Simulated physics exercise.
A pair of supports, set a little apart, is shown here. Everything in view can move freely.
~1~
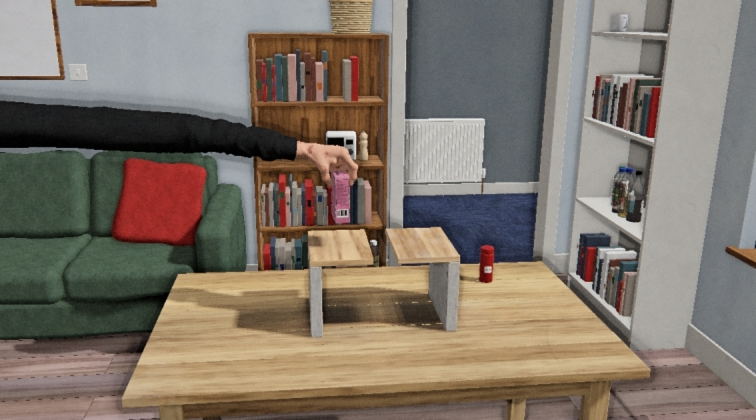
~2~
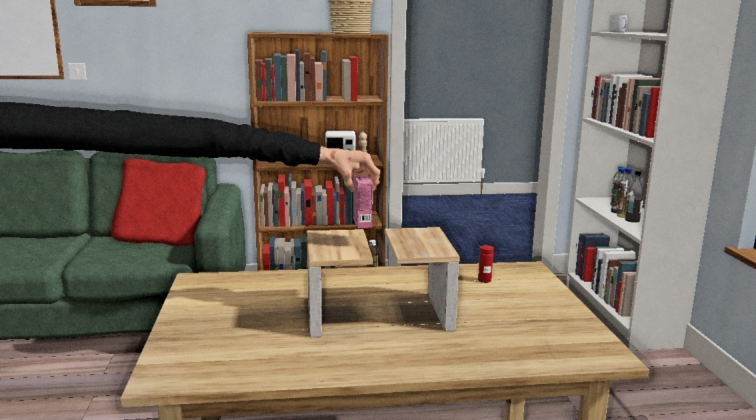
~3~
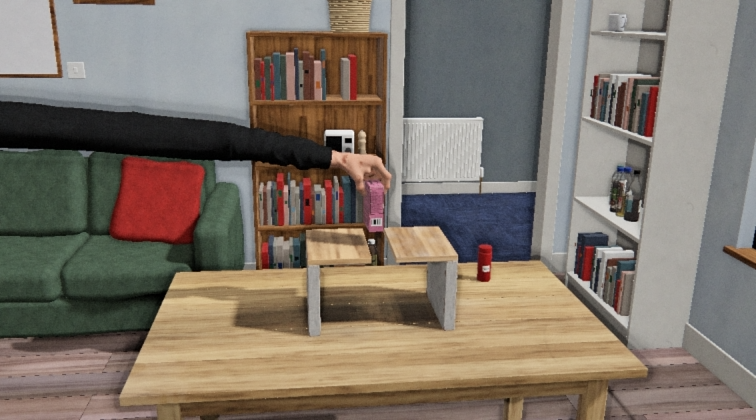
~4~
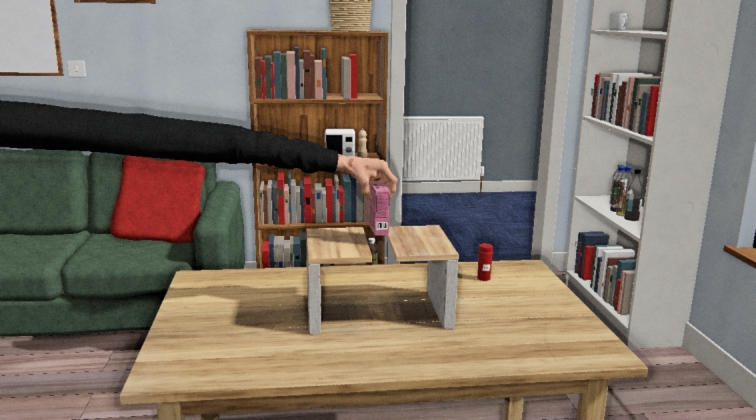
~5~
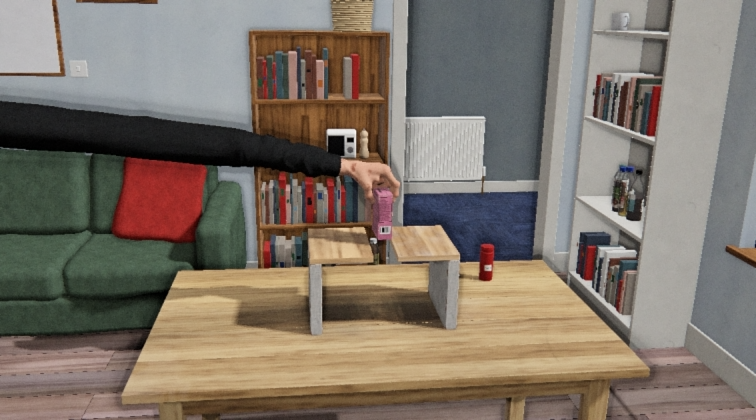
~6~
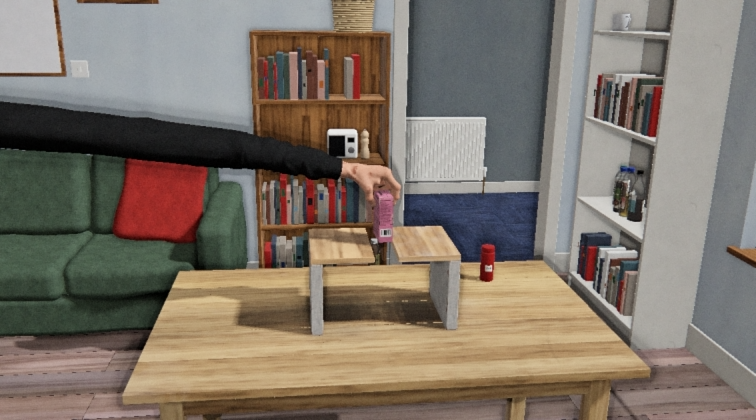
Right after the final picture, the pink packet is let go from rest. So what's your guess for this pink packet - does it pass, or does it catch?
It will fall.
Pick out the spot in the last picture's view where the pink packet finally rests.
It winds up at roughly (382, 292).
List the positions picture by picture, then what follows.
In the first picture, being brought over the gap; pink packet (341, 196); red shaker (487, 264).
In the second picture, being brought over the gap; pink packet (363, 201); red shaker (486, 264).
In the third picture, being brought over the gap; pink packet (374, 205); red shaker (484, 263).
In the fourth picture, being brought over the gap; pink packet (379, 208); red shaker (485, 262).
In the fifth picture, being brought over the gap; pink packet (382, 212); red shaker (486, 263).
In the sixth picture, poised above the slot; pink packet (383, 215); red shaker (487, 263).
Then, 0.32 s past the last view, pink packet displaced well along near (382, 293).
Then, 0.66 s past the last view, pink packet displaced well along near (382, 292).
Finally, moved from the start, pink packet; red shaker still in place. Final places as the last picture's camera would see them, pink packet near (382, 292). The packet goes down the gap.
